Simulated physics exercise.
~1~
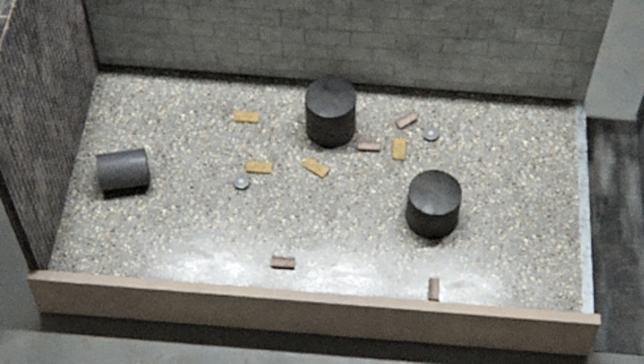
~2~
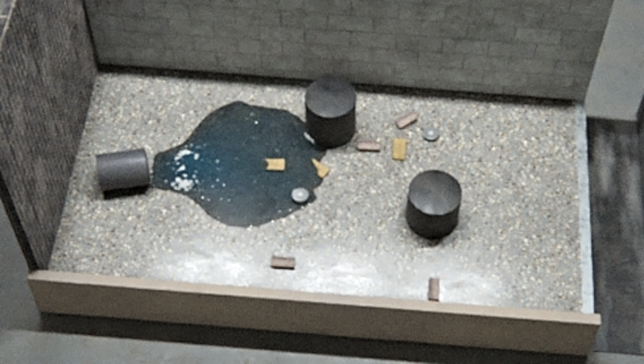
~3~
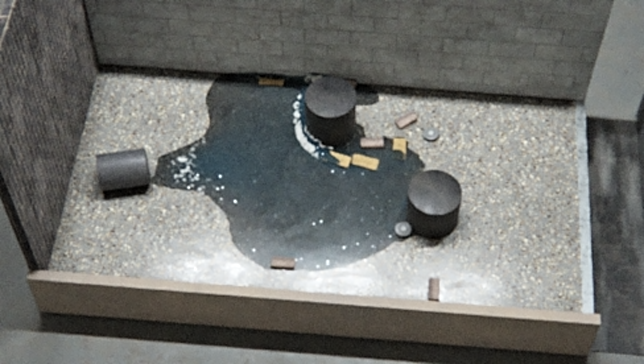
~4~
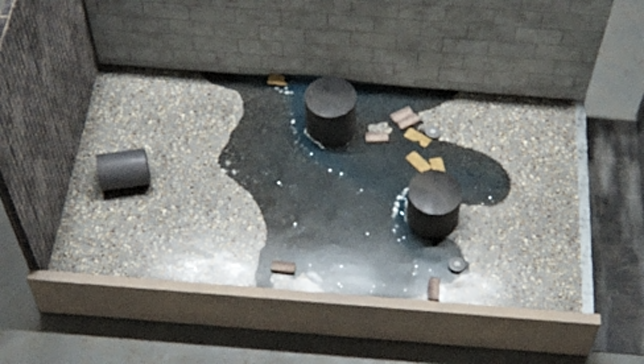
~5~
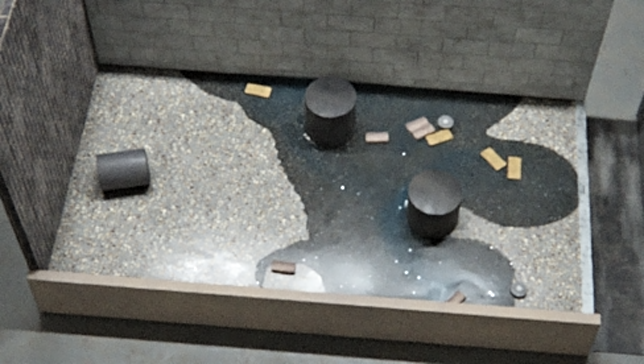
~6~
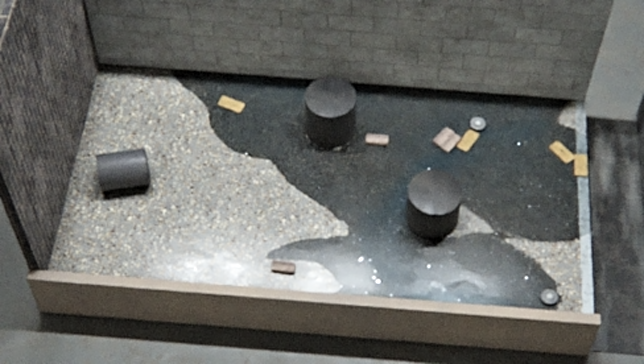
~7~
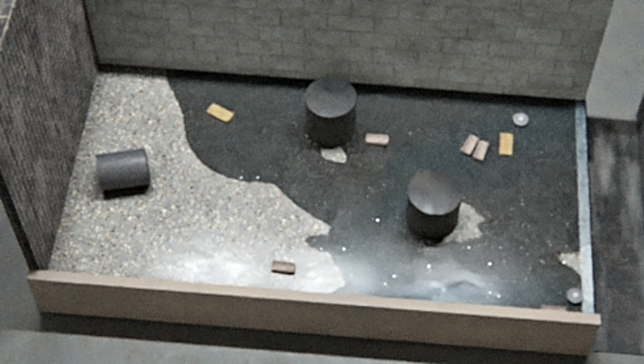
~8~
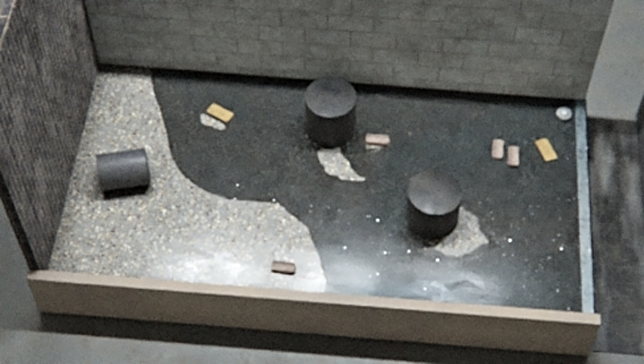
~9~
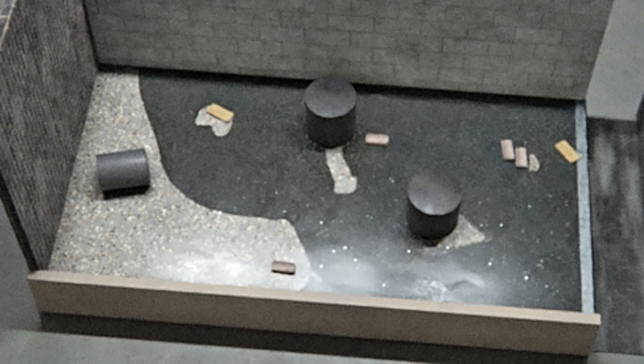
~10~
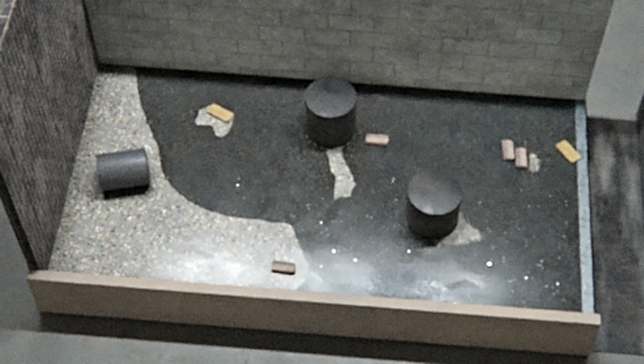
Dark liquid gushes from a tipped drum, carrying small boards and lids right, some out of view.
